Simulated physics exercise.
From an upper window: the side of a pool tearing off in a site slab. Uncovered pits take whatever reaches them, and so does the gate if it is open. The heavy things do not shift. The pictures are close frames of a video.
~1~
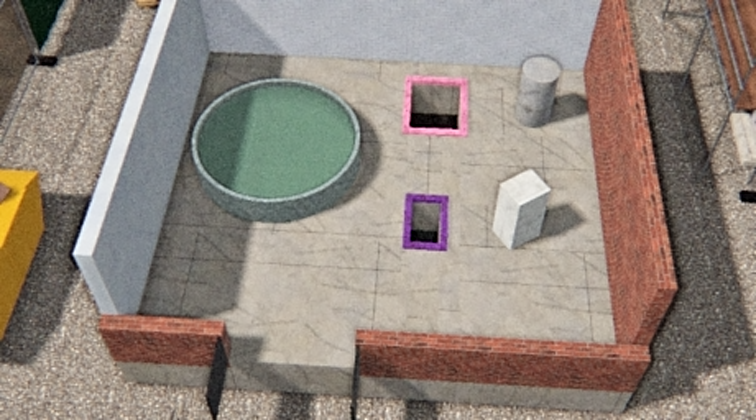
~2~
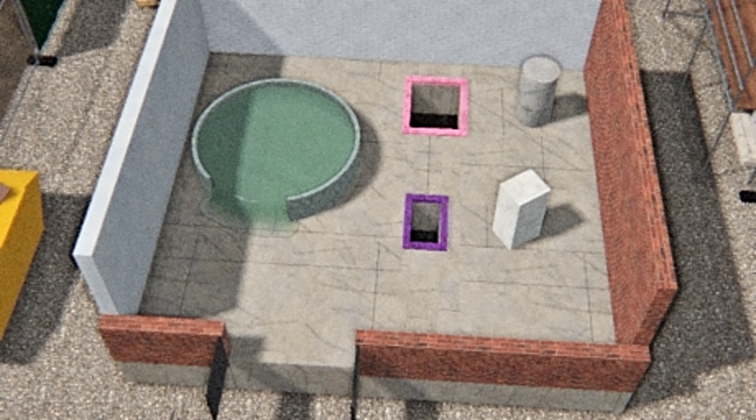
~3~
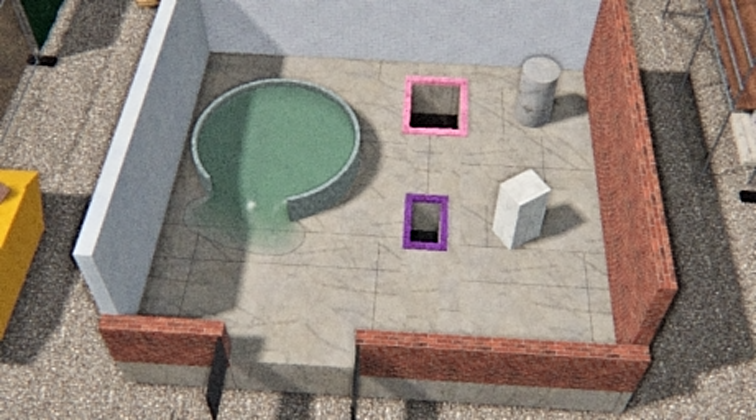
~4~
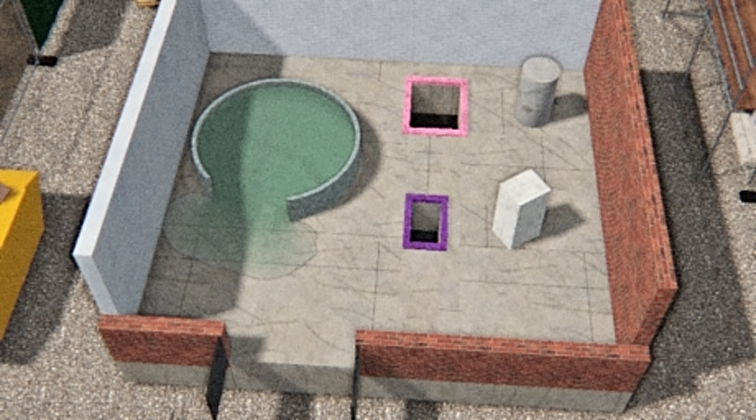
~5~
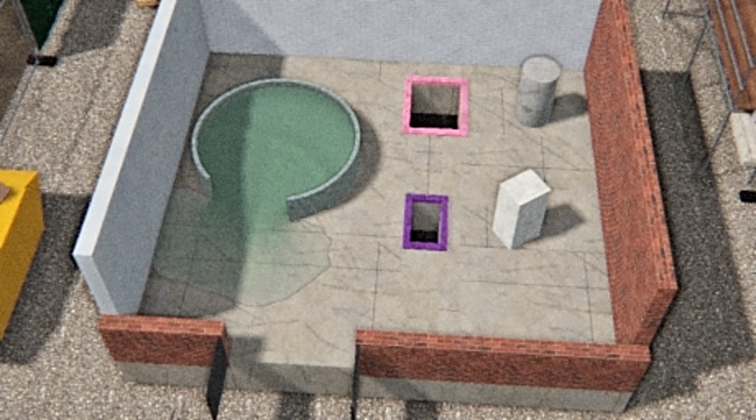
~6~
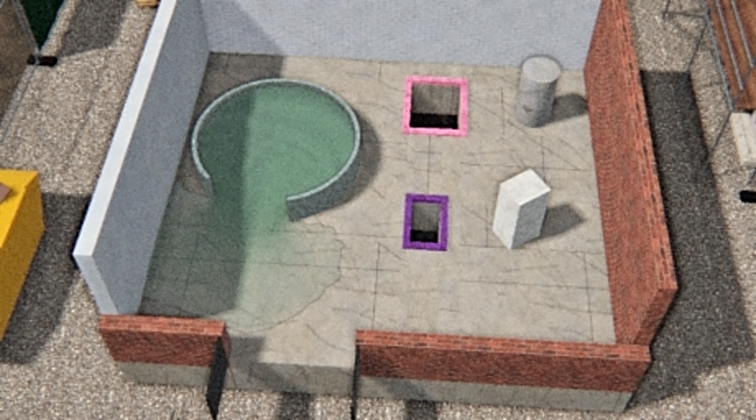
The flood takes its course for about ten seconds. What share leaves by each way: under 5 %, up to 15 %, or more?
One by one: The gate takes more than 15 %; the pink pit takes less than 5 %; the purple pit takes less than 5 %.
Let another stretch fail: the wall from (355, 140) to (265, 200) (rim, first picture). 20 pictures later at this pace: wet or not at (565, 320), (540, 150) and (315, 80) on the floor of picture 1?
In turn: Under water, awash, free of water.
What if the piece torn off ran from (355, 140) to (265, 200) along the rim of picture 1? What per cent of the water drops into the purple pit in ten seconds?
Roughly, in per cent: Purple 20.
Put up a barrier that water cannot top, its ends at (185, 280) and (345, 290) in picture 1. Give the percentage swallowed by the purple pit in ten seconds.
Per cent: Purple 6.
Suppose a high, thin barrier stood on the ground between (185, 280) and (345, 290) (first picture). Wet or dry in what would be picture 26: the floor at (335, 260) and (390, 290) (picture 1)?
In turn: Under water, awash.
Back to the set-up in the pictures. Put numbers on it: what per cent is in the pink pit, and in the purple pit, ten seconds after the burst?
About 0 and 0 per cent.
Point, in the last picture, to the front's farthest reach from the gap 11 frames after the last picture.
Close to (392, 355).
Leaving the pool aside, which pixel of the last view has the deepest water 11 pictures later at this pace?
At about (154, 299).
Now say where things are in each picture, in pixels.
Still water in the pool at (277, 140), in the first frame.
Water pours out at (246, 210) and has run to (292, 230), in the second frame.
The front is at (293, 245), out from the gap at (247, 212), in the third frame.
Water pours out at (247, 212) and has run to (310, 252), in the fourth frame.
Water pours out at (247, 212) and has run to (269, 300), in the fifth frame.
The front is at a hidden place, out from the gap at (247, 212), in the sixth frame.
A moment on, water covers 20 % of the floor; the gate 1 %, the pink pit 0 %, the purple pit 0 %.
Next, water covers 20 % of the floor; the gate 4 %, the pink pit 0 %, the purple pit 0 %.
Then, water covers 25 % of the floor; the gate 13 %, the pink pit 0 %, the purple pit 0 %.
Later, water covers 50 % of the floor; the gate 23 %, the pink pit 0 %, the purple pit 0 %.
In the end, water covers 75 % of the floor; the gate 33 %, the pink pit 0 %, the purple pit 0 %.
